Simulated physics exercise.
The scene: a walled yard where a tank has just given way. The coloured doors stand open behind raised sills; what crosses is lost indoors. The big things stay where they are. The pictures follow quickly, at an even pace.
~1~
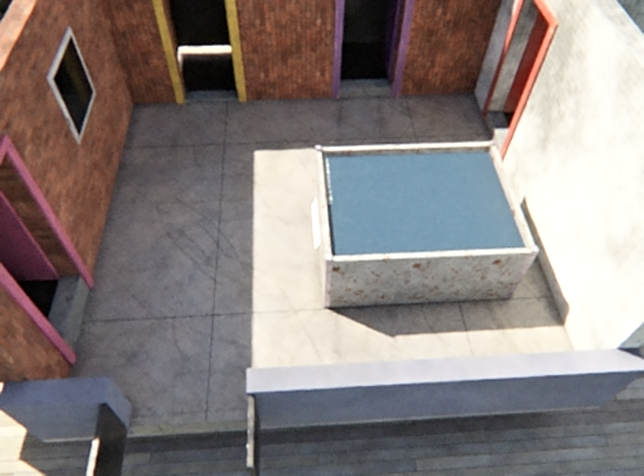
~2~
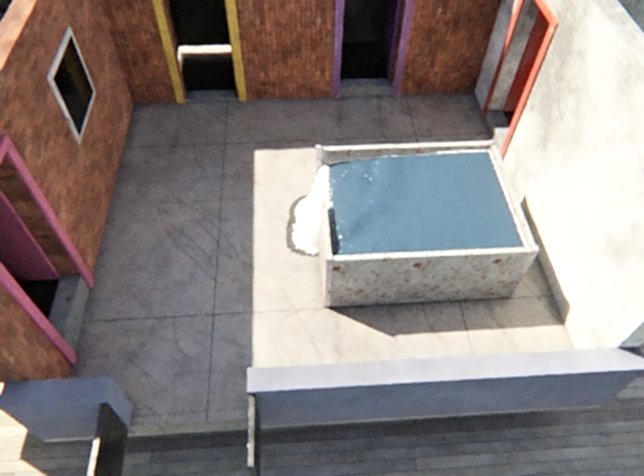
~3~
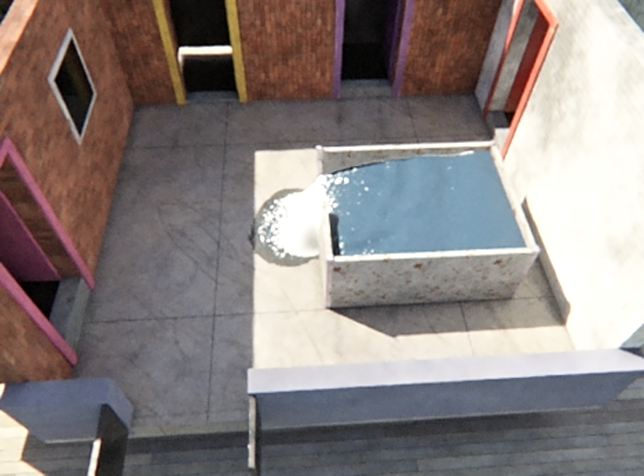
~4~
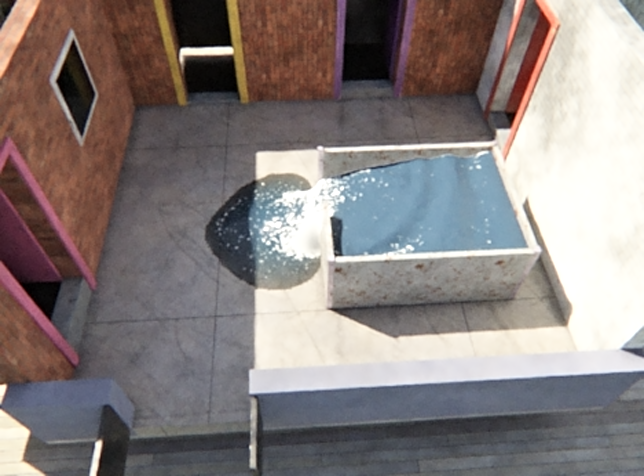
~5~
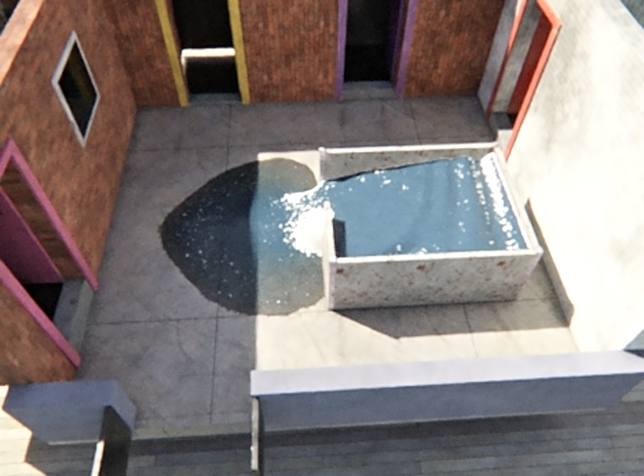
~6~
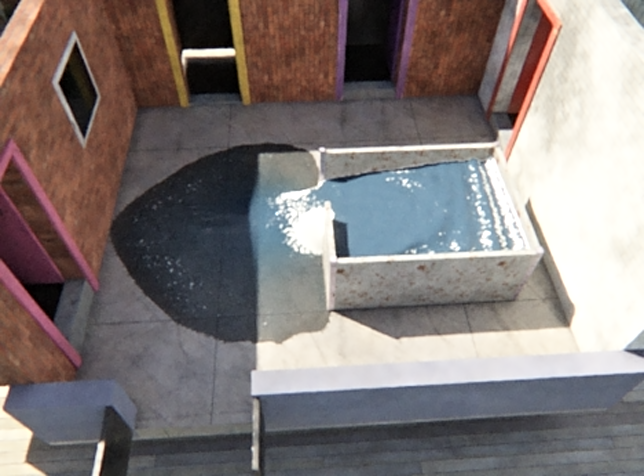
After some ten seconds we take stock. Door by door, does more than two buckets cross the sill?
The pink door holds within the limit; the yellow door floods; the purple door holds within the limit; the red door holds within the limit.
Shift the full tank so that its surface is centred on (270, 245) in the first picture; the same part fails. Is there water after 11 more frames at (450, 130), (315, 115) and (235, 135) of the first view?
In that order: Clear, clear, flooded.
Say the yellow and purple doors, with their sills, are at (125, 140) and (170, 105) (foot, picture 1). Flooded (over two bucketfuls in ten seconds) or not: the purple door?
Purple floods.
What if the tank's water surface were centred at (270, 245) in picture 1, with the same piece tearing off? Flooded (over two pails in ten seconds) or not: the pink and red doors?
My reading: The pink one floods; the red one lets less in.
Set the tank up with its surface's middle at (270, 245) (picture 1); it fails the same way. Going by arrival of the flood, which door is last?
Last comes the one in red.
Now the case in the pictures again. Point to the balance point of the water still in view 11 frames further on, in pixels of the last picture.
Around (296, 231).
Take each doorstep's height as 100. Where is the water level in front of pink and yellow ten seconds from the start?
Near 30 and 210 in a hundred.
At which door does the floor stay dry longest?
I say the door marked red.
A moment on, water covers 45 % of the floor; the pink door wet at the sill, nothing in, the yellow door wet at the sill, nothing in, the purple door not reached, the red door not reached.
Next, water covers 45 % of the floor; the pink door wet at the sill, nothing in, the yellow door over two buckets in, the purple door not reached, the red door not reached.
Then, water covers 65 % of the floor; the pink door wet at the sill, nothing in, the yellow door far over two buckets in, the purple door wet at the sill, nothing in, the red door not reached.
Later, water covers 95 % of the floor; the pink door wet at the sill, nothing in, the yellow door far over two buckets in, the purple door wet at the sill, nothing in, the red door wet at the sill, nothing in.
In the end, water covers 95 % of the floor; the pink door wet at the sill, nothing in, the yellow door far over two buckets in, the purple door wet at the sill, nothing in, the red door wet at the sill, nothing in.
